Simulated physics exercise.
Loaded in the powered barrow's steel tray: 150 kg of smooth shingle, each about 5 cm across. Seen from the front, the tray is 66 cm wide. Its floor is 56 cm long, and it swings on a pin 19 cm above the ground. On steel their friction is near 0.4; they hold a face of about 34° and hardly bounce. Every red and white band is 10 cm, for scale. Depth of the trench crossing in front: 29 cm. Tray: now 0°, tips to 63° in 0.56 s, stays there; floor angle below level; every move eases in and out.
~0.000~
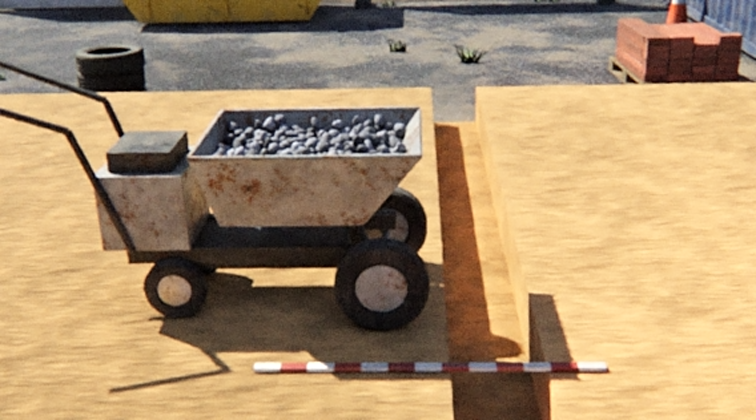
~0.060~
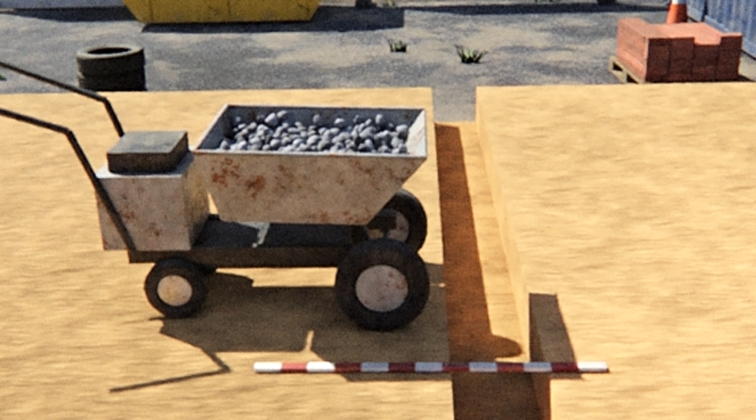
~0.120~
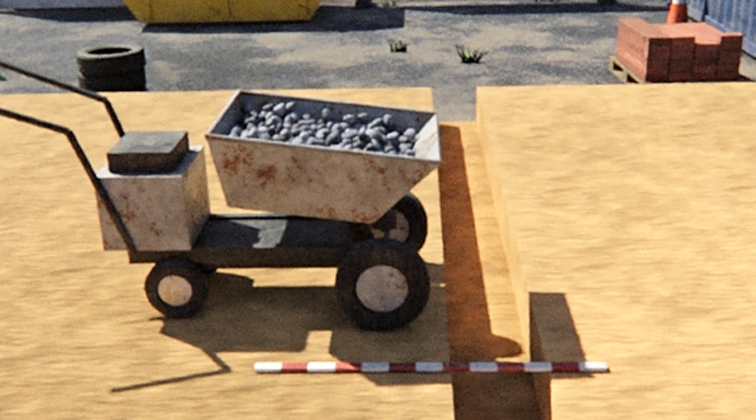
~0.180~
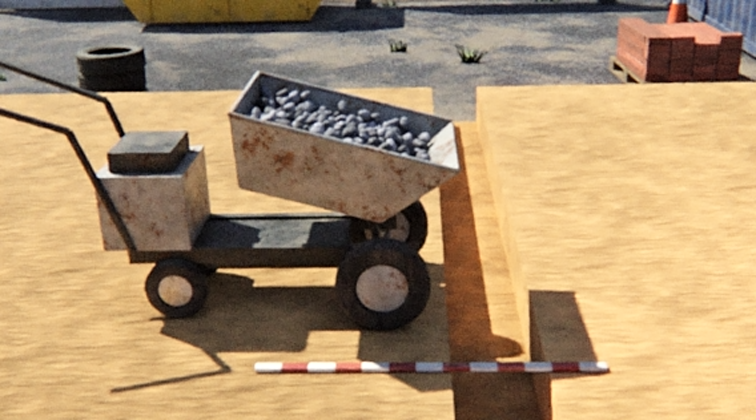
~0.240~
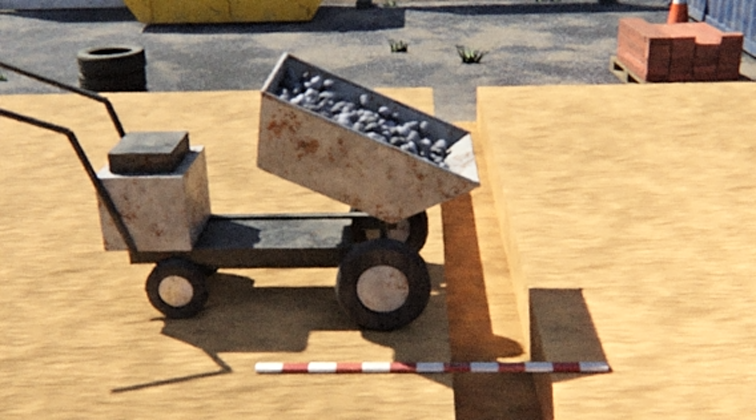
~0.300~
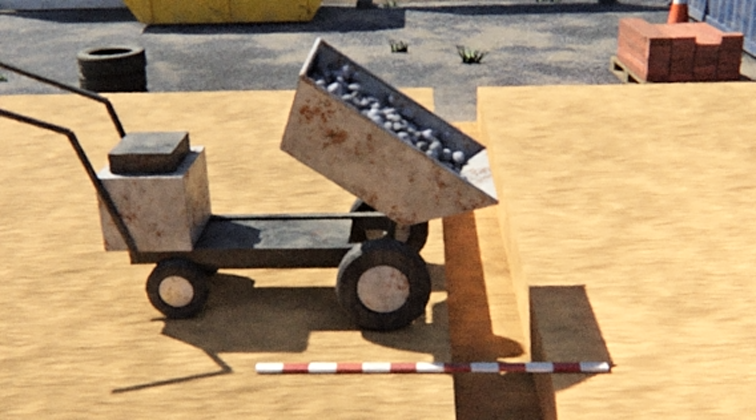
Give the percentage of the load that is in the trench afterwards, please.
Near 18 per cent of the load.
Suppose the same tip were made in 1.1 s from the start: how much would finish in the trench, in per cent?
It'd be some 30 per cent.
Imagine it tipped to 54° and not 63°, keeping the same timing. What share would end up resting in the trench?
Some 10 in a hundred, I'd say.
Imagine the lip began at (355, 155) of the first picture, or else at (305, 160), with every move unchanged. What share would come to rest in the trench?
Result: Close to 50 then close to 85 per cent.
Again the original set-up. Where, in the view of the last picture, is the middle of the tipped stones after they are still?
Their middle lands near (608, 287).
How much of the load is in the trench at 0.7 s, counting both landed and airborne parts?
About 0 per cent by then.
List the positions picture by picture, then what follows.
The first picture shows lip at (421, 156), floor tilted 0°, highest stones at (321, 128).
In the second picture, the tray is at 2°, its lip at (427, 158); the top of the load is at (314, 124); the stones move at 0.5 m/s on average.
In the third picture, the tray is at 7°, its lip at (441, 163); the top of the load is at (266, 115); the stones move at 1.0 m/s on average.
In the fourth picture, the tray is at 15°, its lip at (459, 172); the top of the load is at (276, 100); the stones move at 1.3 m/s on average.
In the fifth picture, the tray is at 25°, its lip at (480, 185); the top of the load is at (295, 85); the stones move at 1.6 m/s on average.
In the sixth picture, the tray is at 35°, its lip at (498, 203); the top of the load is at (322, 71); the stones move at 1.6 m/s on average.
After 0.4 s the floor is at 53°; 100 % in the tray; the foremost stones are at (494, 201).
After 0.7 s the floor is at 63°; 83 % in the tray, 1 % in the trench, 16 % past the trench; the foremost stones are at (595, 273).
After 1.0 s the floor is at 63°; 25 % in the tray, 1 % in the trench, 74 % past the trench; the foremost stones are past the picture's edge.
After 3.0 s the floor is at 63°; 0 % in the tray, 18 % in the trench, 82 % past the trench; the foremost stones are past the picture's edge.
